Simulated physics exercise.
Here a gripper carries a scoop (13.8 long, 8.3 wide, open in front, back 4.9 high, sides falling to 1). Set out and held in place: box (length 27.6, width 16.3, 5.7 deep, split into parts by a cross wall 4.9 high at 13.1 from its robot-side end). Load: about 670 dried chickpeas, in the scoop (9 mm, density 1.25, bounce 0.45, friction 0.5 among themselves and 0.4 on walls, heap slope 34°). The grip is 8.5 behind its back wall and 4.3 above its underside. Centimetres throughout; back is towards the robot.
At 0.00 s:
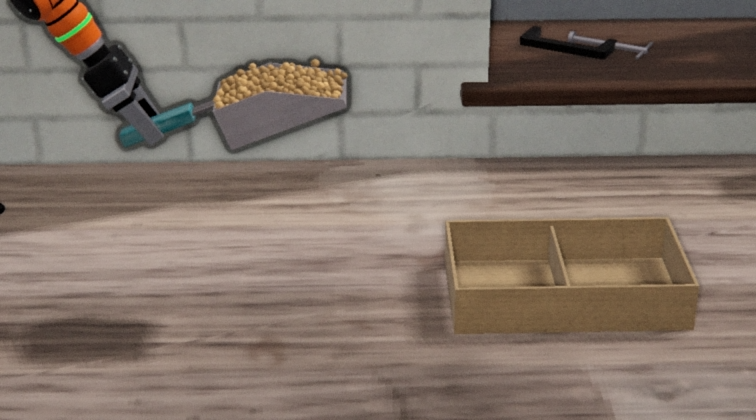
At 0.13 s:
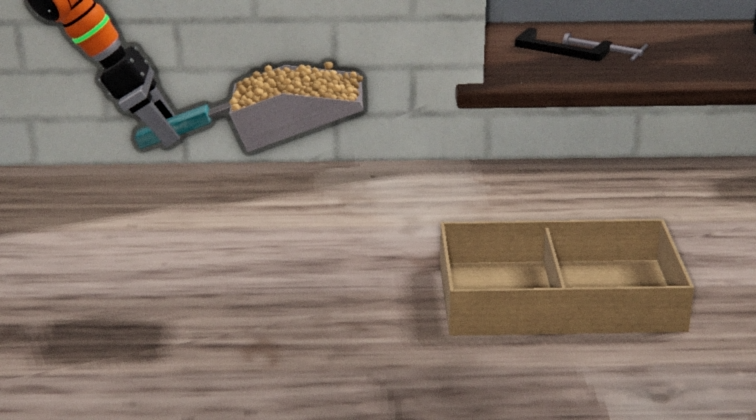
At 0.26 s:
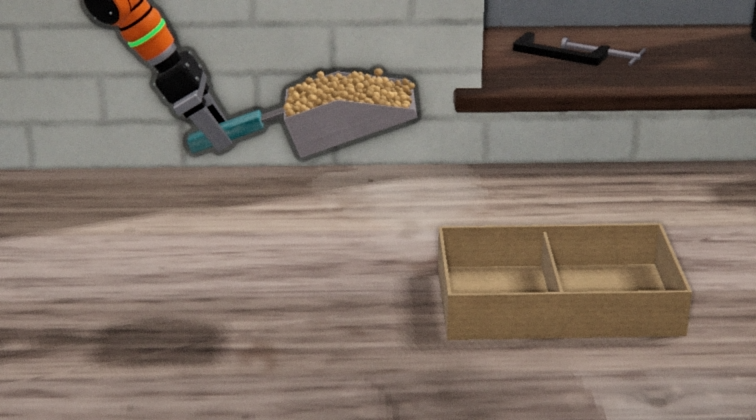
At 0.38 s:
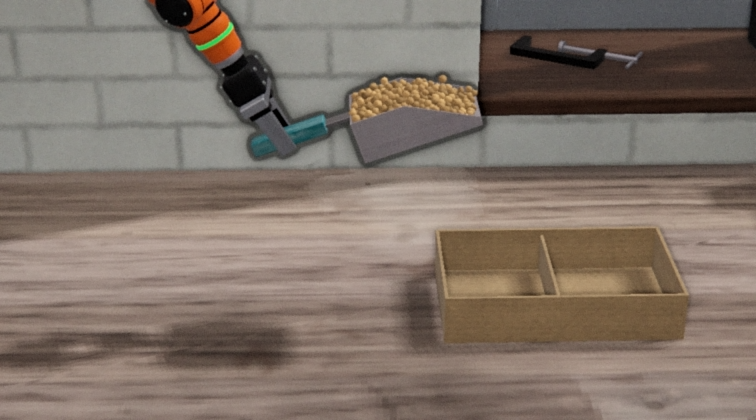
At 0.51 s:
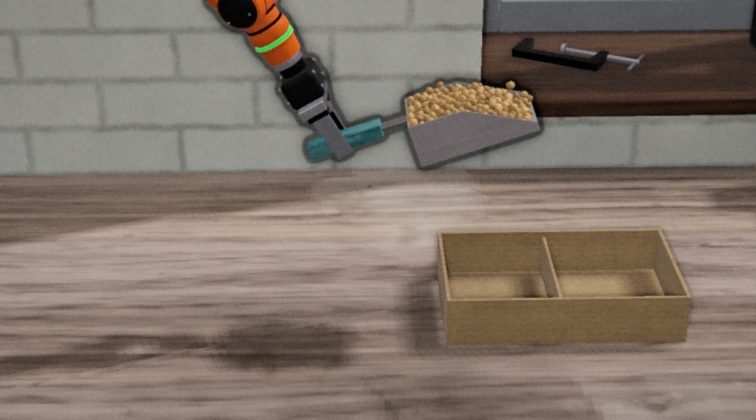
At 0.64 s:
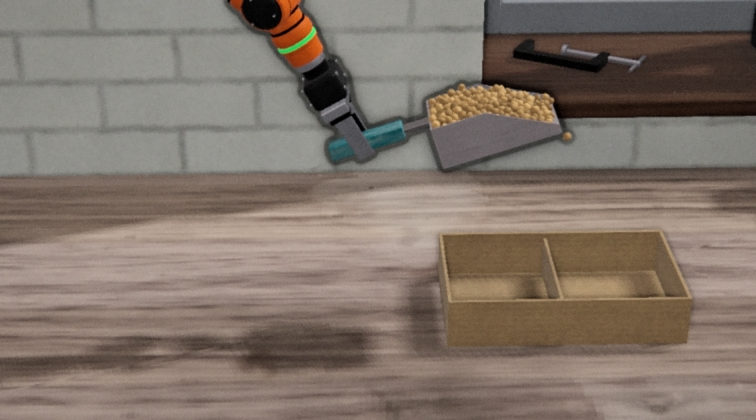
An orange and black robot arm holds a teal-handled scoop heaped with dried chickpeas and carries it rightward from the left, above a wooden table. The scoop moves toward the upper side of a divided, empty box, slowing near the end, as a single chickpea slips off its front edge.
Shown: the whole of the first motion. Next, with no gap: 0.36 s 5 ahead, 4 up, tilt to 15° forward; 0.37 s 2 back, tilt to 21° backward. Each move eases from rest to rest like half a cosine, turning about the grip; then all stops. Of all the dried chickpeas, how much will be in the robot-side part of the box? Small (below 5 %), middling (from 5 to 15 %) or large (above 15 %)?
A small share, below 5 %, ends in the robot-side part of the box.
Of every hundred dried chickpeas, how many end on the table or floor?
Some 0 per cent.
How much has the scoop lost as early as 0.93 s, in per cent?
Near 0 per cent so far.
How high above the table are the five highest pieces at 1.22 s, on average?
About 30 cm.
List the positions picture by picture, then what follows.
Scoop floor at (278, 114), tilted 21° backward; upper third of the load around (281, 84), from x 215 to 345, top at y 65; 670 on the scoop, in the first frame.
Scoop floor at (294, 117), tilted 21° backward; upper third of the load around (297, 87), from x 235 to 360, top at y 65, in the second frame.
Scoop floor at (346, 123), tilted 20° backward; upper third of the load around (350, 93), from x 290 to 410, top at y 70, in the third frame.
Scoop floor at (410, 129), tilted 19° backward; upper third of the load around (412, 100), from x 355 to 475, top at y 80, in the fourth frame.
Scoop floor at (466, 134), tilted 18° backward; upper third of the load around (467, 104), from x 410 to 530, top at y 85; 669 on the scoop, 1 in flight or on a rim, in the fifth frame.
Scoop floor at (487, 136), tilted 18° backward; upper third of the load around (487, 106), from x 430 to 570, top at y 85; 669 on the scoop, 1 in flight or on a rim, in the sixth frame.
After 0.93 s, tilted 12° forward, highest piece 26 above the table; 669 on the scoop, 1 in the far-side part.
After 1.22 s, tilted 9° backward, highest piece 29 above the table; 568 on the scoop, 54 in the far-side part, 48 in flight or on a rim.
After 1.57 s, tilted 21° backward, highest piece 32 above the table; 554 on the scoop, 114 in the far-side part, 1 on the table or floor, 1 in flight or on a rim.
After 2.62 s, tilted 21° backward, highest piece 32 above the table; 554 on the scoop, 115 in the far-side part, 1 on the table or floor.
At rest, 554 on the scoop, 115 in the far-side part, 1 on the table or floor. That is 0 % in the robot-side part of the box.
